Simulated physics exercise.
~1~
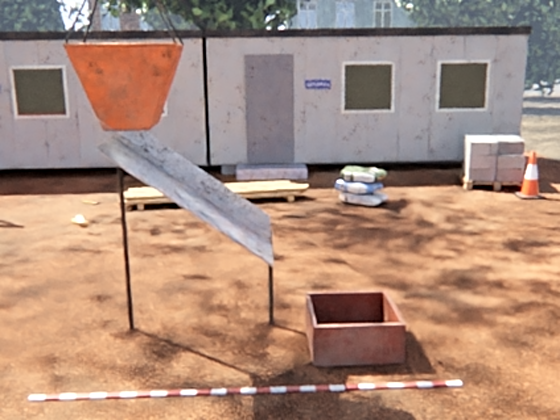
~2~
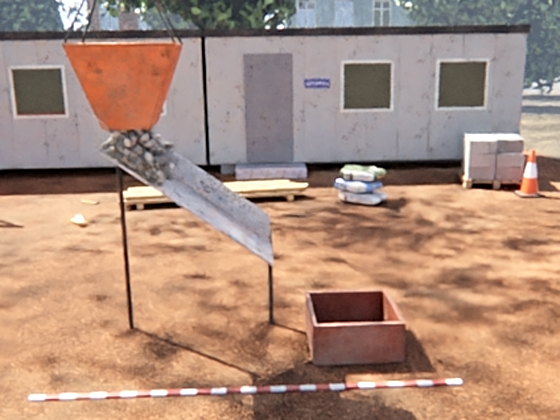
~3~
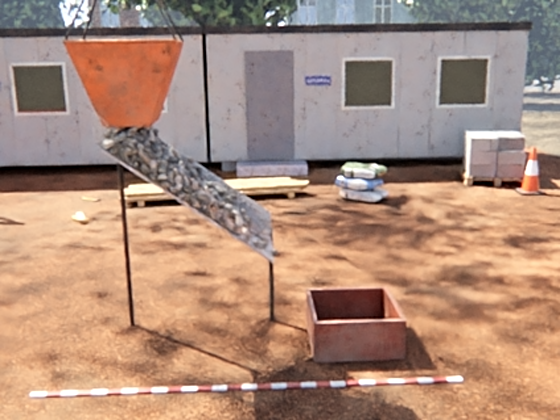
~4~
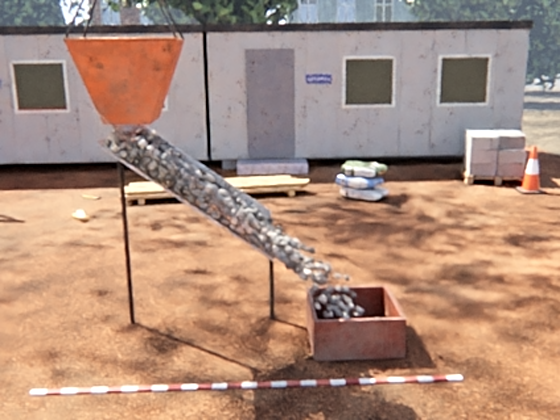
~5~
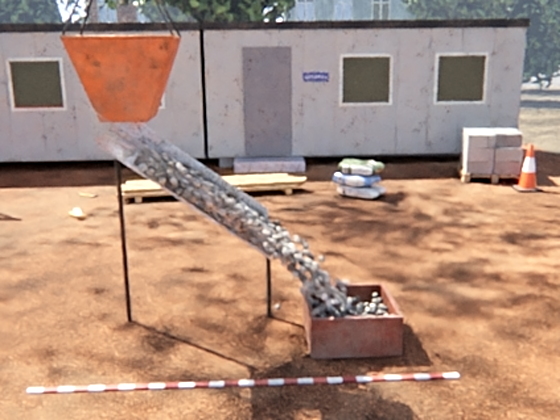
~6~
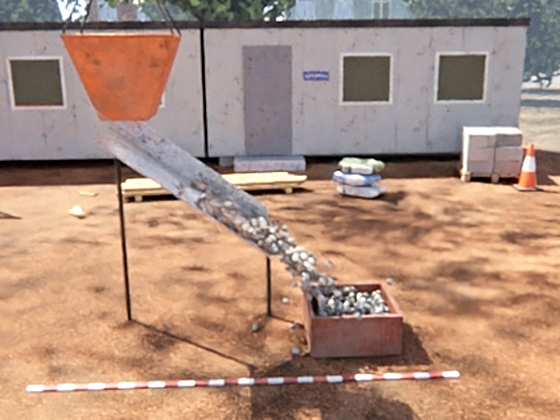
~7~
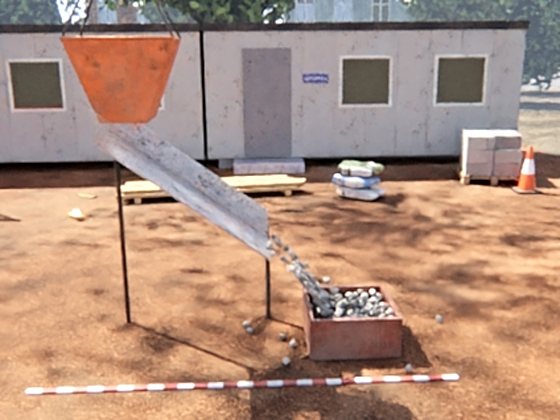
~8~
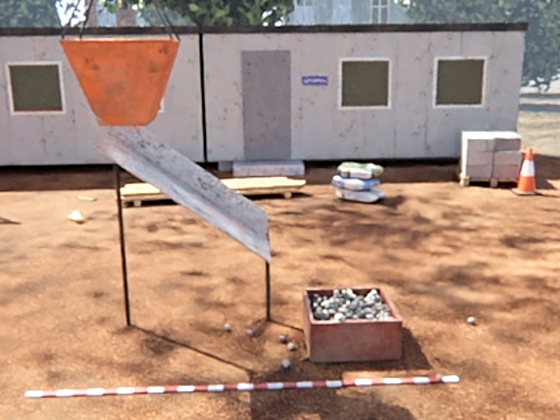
A long pale grey site cabin stands behind a yard of reddish dirt, seen from the front by a slightly swaying camera. An orange skip hangs at the upper left over a sloping steel chute on thin legs, with an open reddish-brown box below its right end and a red-and-white staff in front. Grey stones drop from the skip, spread down the chute and pour off its lower end into the box. The stream thins and stops, leaving the chute bare, the box heaped with stones and a few scattered on the ground.
